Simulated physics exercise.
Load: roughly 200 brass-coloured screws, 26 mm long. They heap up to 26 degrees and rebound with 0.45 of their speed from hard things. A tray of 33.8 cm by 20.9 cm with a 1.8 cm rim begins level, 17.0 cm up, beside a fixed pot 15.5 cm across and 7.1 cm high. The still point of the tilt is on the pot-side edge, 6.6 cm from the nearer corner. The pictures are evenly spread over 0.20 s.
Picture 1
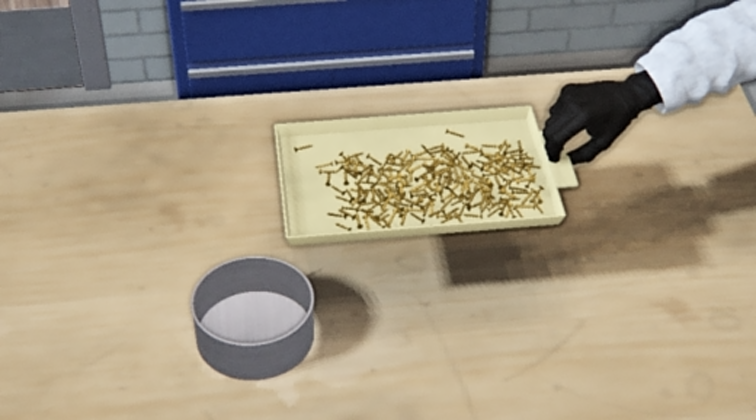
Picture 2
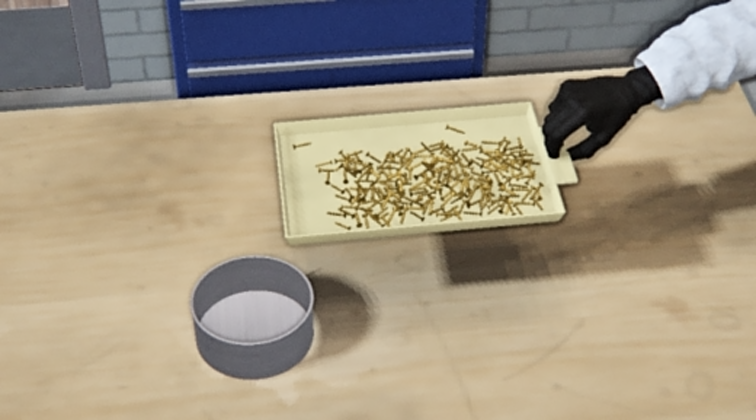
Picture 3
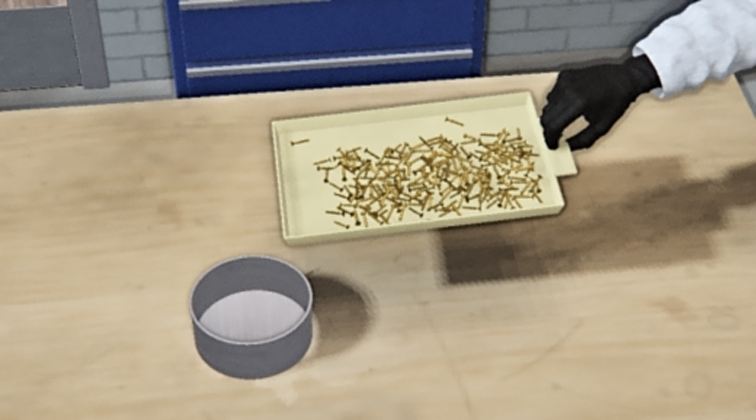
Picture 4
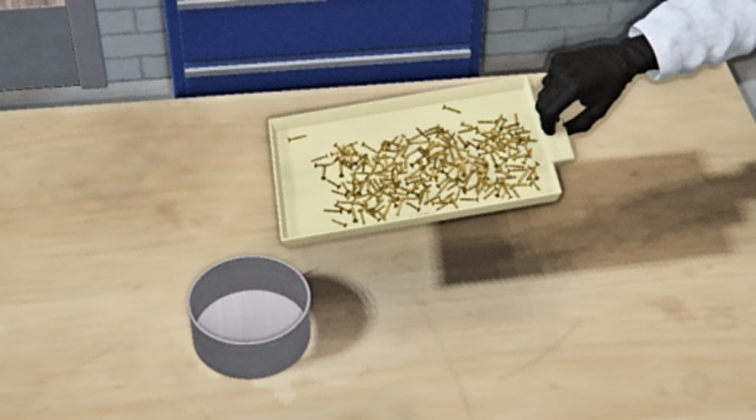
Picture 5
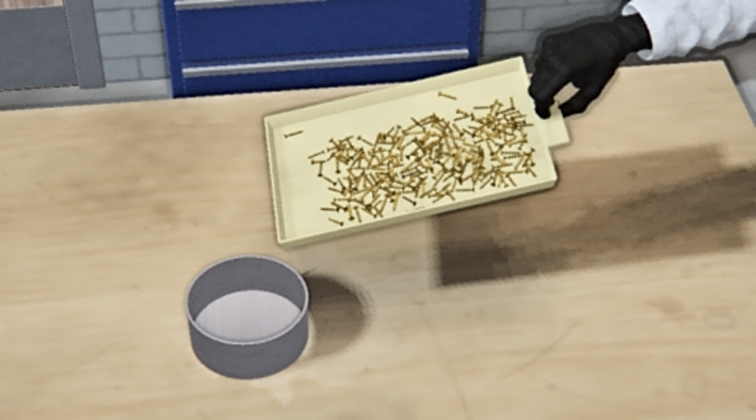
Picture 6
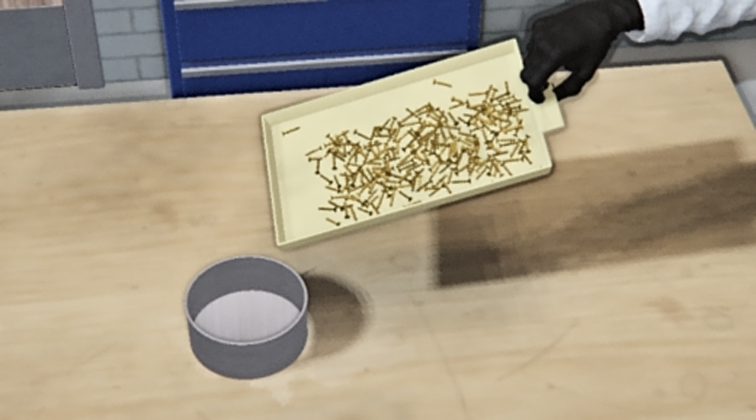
A black-gloved hand steadily raises the right end of a tray of brass-coloured screws.
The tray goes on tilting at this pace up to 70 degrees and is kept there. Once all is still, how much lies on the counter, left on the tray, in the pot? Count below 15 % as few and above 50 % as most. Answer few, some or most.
Counter few, tray few, pot most.
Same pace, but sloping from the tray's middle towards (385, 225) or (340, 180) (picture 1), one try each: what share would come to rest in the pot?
Some 45 and 25 per cent.
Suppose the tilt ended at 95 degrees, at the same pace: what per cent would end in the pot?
It would be near 100 per cent.
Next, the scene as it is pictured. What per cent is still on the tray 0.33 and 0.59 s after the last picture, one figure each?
About 100, 10.
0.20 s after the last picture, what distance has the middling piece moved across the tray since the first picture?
About 2 cm.
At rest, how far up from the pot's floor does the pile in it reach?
Some 3.5 cm.
Then, 0.20 s after the last picture, tilt 46 degrees; the tray holds 100 %, the pot 0 %.
Then, 0.33 s after the last picture, tilt 63 degrees; the tray holds 100 %, the pot 0 %.
Then, 0.59 s after the last picture, tilt 70 degrees; the tray holds 10 %, the pot 80 %.
In the end, counter 5 %, tray 5 %, pot 90 %.
